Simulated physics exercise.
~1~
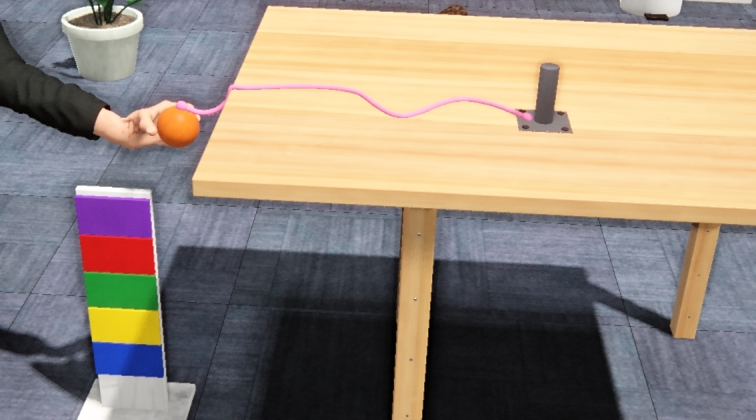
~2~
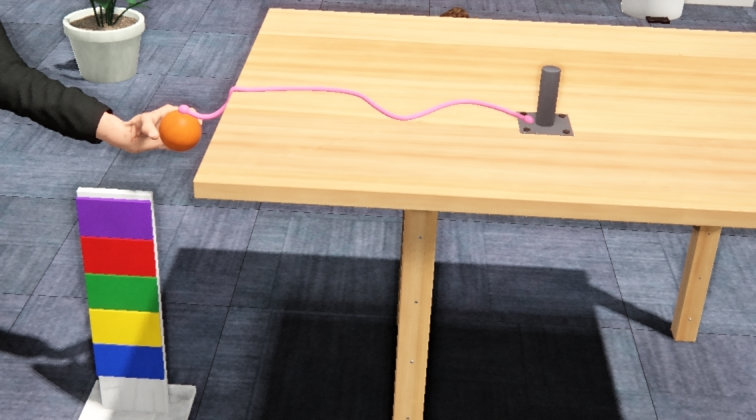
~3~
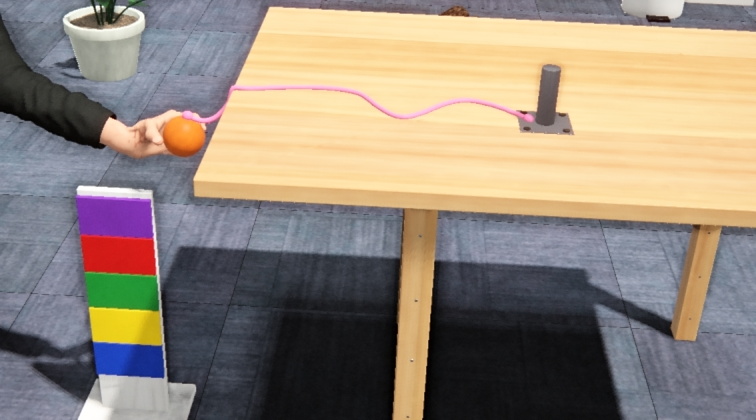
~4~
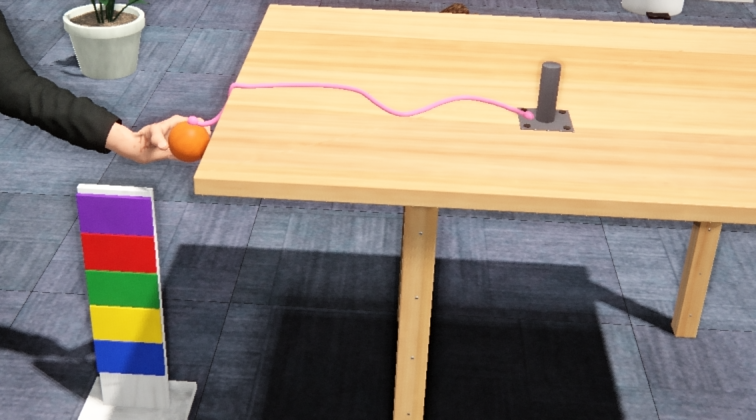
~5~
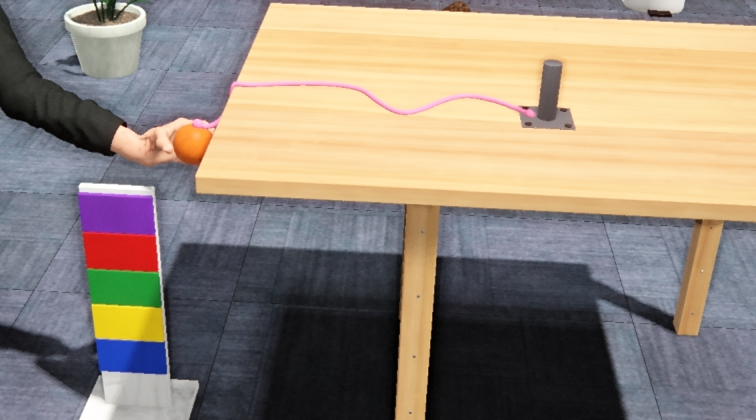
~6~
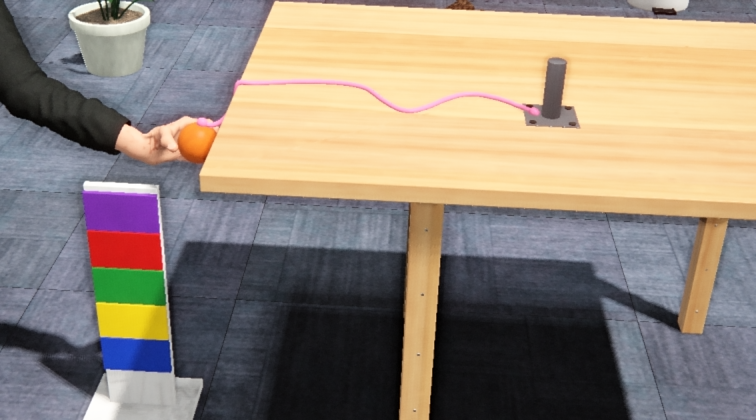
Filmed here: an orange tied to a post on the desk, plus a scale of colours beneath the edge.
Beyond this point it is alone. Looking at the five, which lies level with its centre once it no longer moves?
The purple one lies level with its centre.
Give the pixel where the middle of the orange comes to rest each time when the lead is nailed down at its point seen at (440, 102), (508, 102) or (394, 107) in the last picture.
Roughly (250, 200), (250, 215) and (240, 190), in that order.
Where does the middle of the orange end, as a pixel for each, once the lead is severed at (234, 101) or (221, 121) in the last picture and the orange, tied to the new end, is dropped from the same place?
The pixels are close to (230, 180) for the first and (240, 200) for the second.
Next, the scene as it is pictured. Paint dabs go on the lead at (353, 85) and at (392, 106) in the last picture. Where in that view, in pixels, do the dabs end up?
Around (291, 94), then around (355, 99).
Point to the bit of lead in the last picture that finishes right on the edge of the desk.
Check around (298, 82) - that's where it is.
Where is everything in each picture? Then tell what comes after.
Orange (178, 126); purple (113, 218); red (117, 256); green (121, 292); yellow (124, 327); blue (128, 361), in the first picture.
Orange (180, 131); lead through (498, 109) (436, 108) (378, 108) (320, 89) (250, 90), in the second picture.
Orange (184, 136), in the third picture.
Orange (189, 141); lead through (498, 105) (436, 105) (378, 104) (320, 86) (250, 87), in the fourth picture.
Orange (194, 144), in the fifth picture.
Orange (198, 142); lead through (504, 101) (442, 101) (384, 101) (326, 82) (255, 84), in the sixth picture.
Soon after, orange near (268, 217); level with purple.
Then, orange near (241, 223); level with purple.
At rest, orange near (245, 225); level with purple. Its centre hangs level with the purple band.
